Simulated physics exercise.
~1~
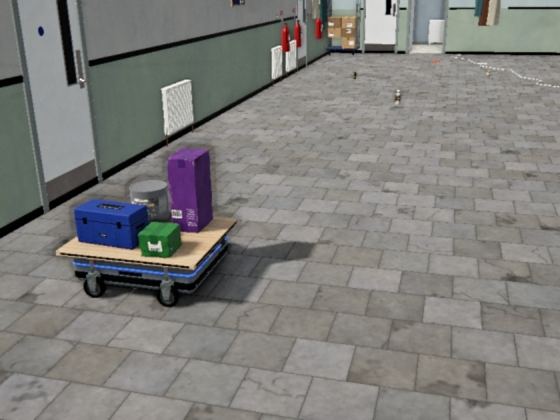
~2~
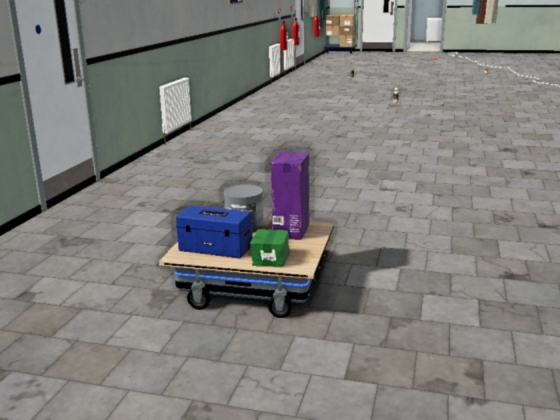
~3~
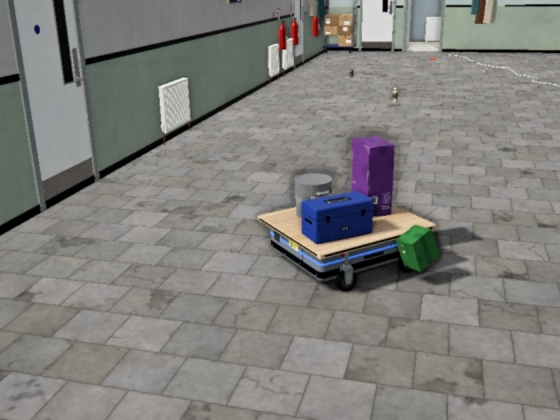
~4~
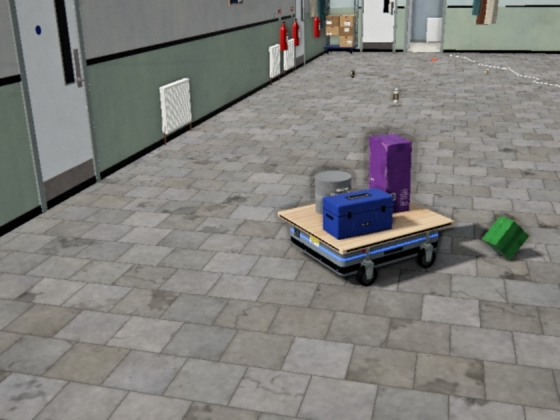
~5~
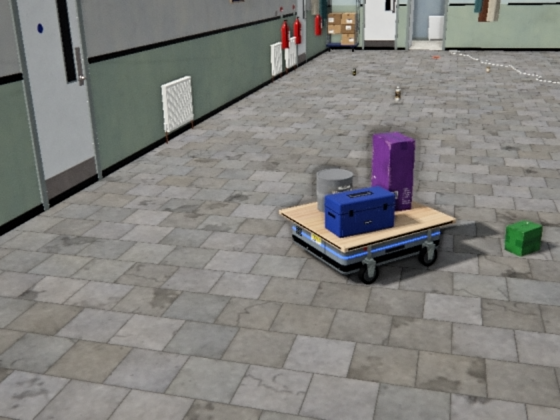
Low cart carrying four items rolling right and turning, green parcel tumbling off its deck onto the floor, the others staying aboard.
